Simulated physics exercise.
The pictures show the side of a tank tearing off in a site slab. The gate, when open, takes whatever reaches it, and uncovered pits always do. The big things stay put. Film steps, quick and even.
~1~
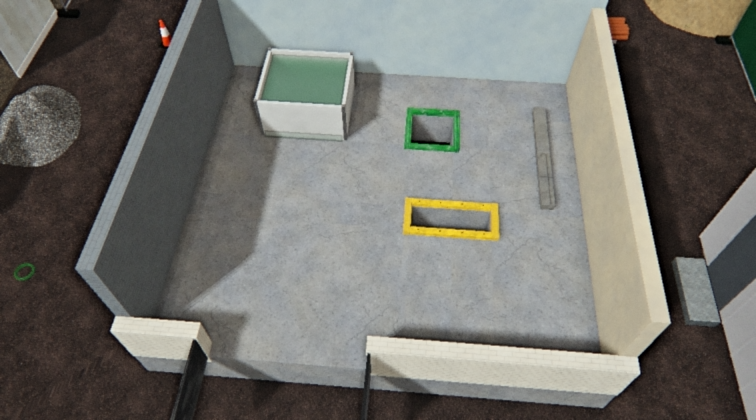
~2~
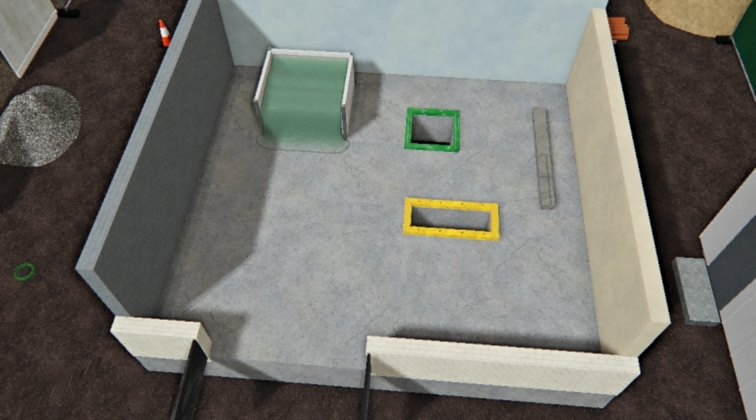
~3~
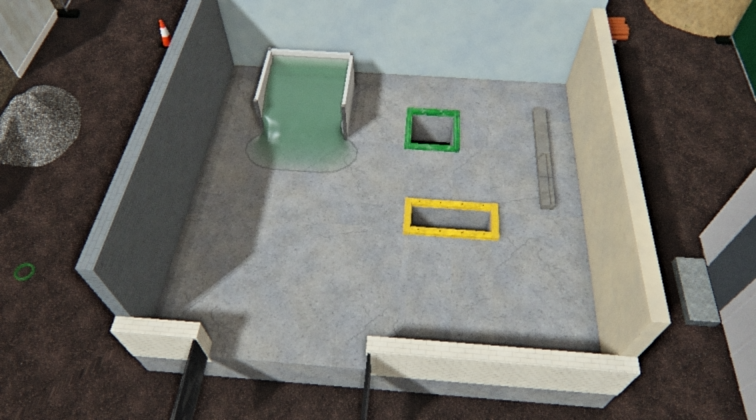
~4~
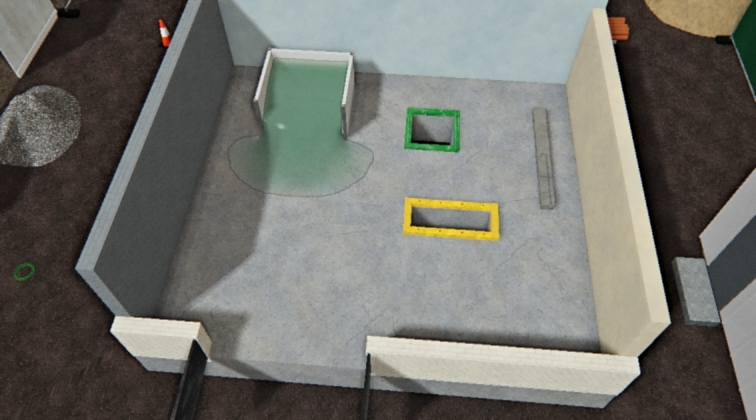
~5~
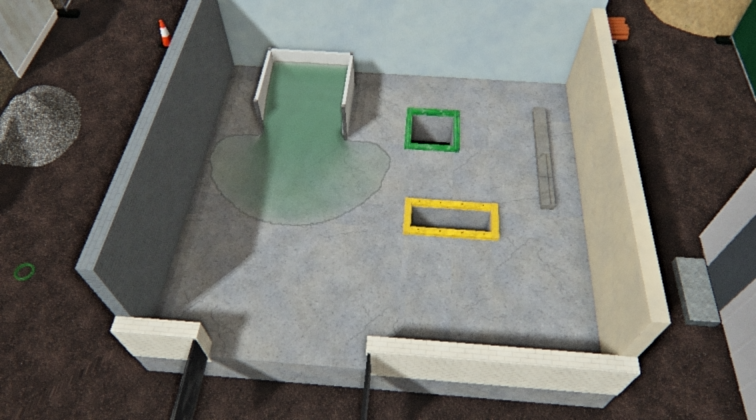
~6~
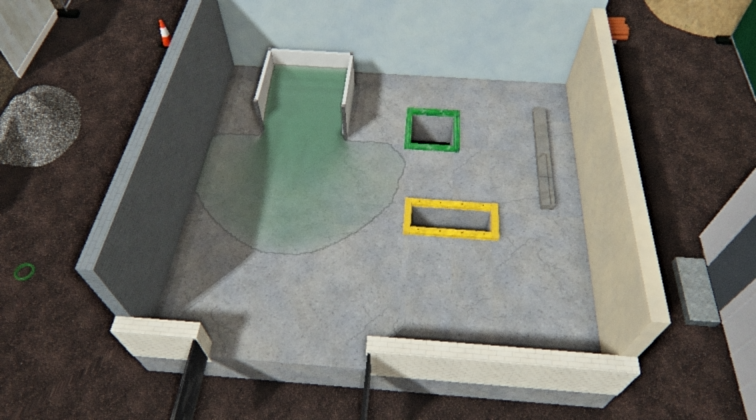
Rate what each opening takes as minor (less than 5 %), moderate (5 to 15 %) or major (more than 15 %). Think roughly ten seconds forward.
The gate - major, the green pit - minor, the yellow pit - minor.
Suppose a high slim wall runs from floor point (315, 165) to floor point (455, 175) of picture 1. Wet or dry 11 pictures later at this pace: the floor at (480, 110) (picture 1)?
Untouched.
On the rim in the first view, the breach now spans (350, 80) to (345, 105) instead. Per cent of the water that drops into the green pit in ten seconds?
Parts in a hundred: Green 35.
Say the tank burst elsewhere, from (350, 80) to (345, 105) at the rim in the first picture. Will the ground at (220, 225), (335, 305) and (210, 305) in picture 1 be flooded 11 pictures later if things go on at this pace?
First point spared, second point spared, third point spared.
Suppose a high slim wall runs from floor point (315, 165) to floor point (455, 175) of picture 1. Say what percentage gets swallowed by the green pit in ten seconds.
Roughly 6 per cent ends up in the green pit.
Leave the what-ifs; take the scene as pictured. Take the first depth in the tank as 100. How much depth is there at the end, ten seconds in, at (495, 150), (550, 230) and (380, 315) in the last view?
Around 2, 6 and 4 percent, in that order.
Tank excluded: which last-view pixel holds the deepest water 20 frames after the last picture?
It should be roughly at (171, 338).
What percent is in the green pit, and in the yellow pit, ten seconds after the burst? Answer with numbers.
Around 0 percent for the first, around 0 percent for the second.
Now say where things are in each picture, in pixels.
Still water in the water tank at (306, 80), in the first picture.
The front is at (260, 137), out from the gap at (303, 124), in the second picture.
The front is at (351, 159), out from the gap at (303, 126), in the third picture.
The front is at (246, 180), out from the gap at (303, 128), in the fourth picture.
Water pours out at (303, 128) and has run to (309, 221), in the fifth picture.
Water pours out at (304, 129) and has run to (263, 247), in the sixth picture.
A moment on, water covers 40 % of the floor; the gate 2 %, the green pit 0 %, the yellow pit 0 %.
Next, water covers 45 % of the floor; the gate 14 %, the green pit 0 %, the yellow pit 0 %.
Then, water covers 50 % of the floor; the gate 28 %, the green pit 0 %, the yellow pit 0 %.
Later, water covers 55 % of the floor; the gate 41 %, the green pit 0 %, the yellow pit 0 %.
In the end, water covers 75 % of the floor; the gate 49 %, the green pit 0 %, the yellow pit 0 %.
